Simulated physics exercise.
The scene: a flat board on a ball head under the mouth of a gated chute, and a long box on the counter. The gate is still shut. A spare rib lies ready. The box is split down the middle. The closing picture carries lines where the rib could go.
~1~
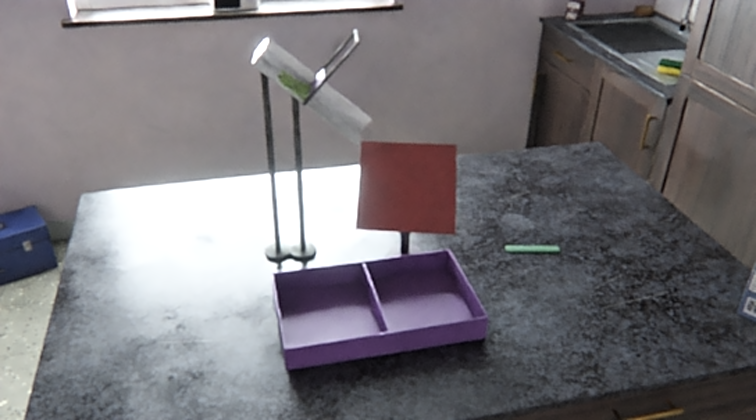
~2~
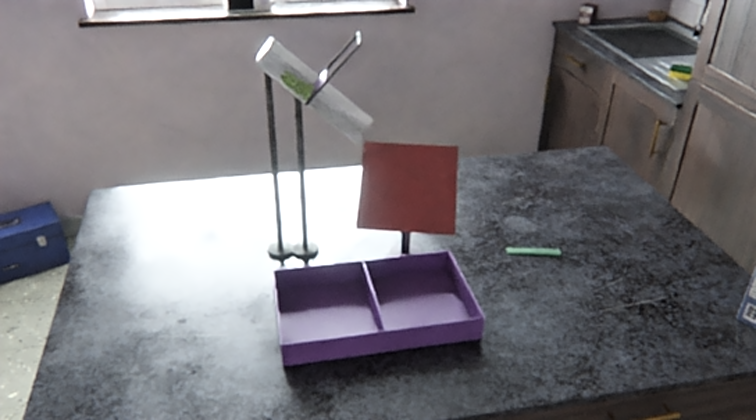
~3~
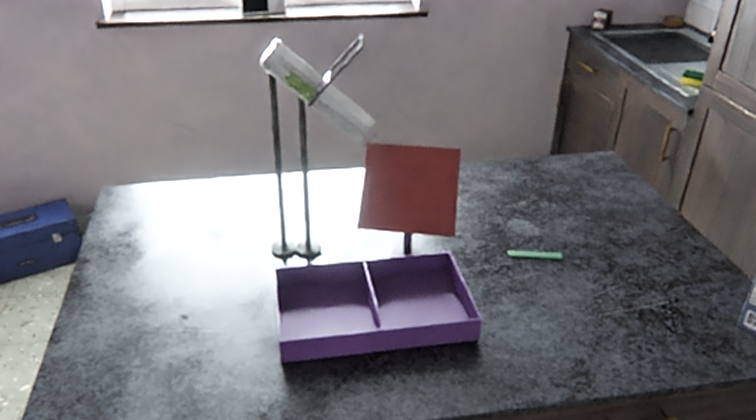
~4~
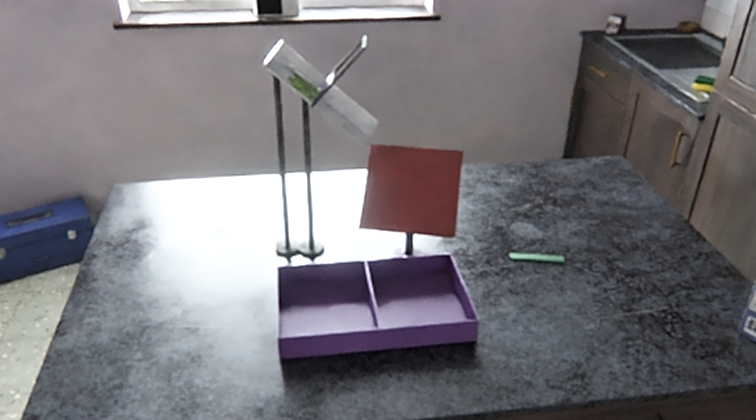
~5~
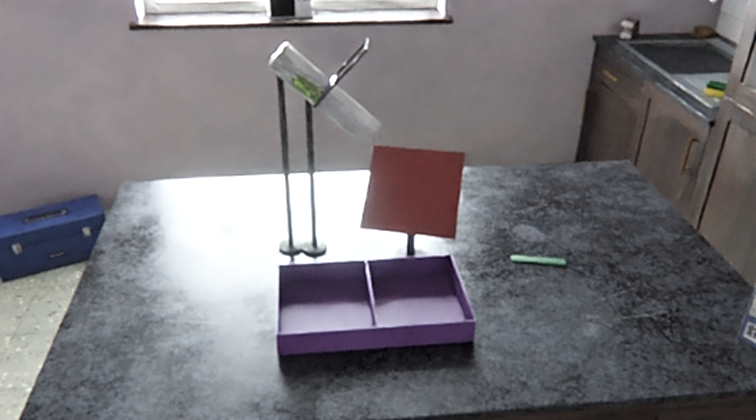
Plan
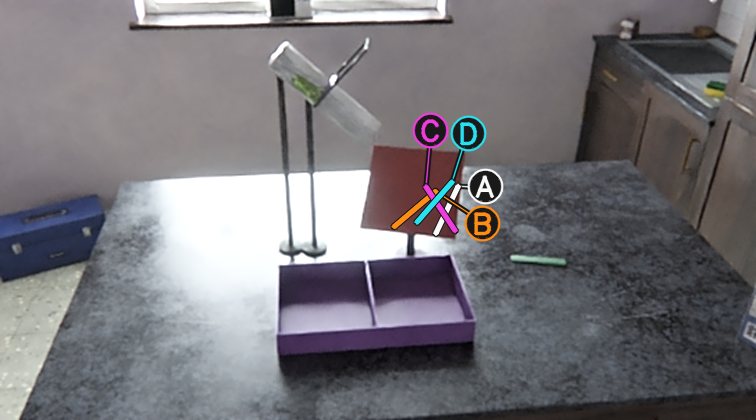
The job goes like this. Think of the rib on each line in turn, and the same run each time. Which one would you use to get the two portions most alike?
Use line B.
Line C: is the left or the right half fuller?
Right.
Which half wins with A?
Right.
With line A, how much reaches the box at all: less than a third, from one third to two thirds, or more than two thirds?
More than two thirds.
On the marked copy, line A from (458, 186) to (435, 233); line B from (435, 191) to (394, 226); line C from (426, 186) to (455, 230); line D from (452, 182) to (417, 222).
With A, of what is caught, none at all in the left half, the whole lot in the right.
With B, of what is caught, close to half in the left half, close to half in the right.
With C, of what is caught, none at all in the left half, the whole lot in the right.
With D, of what is caught, none at all in the left half, the whole lot in the right.
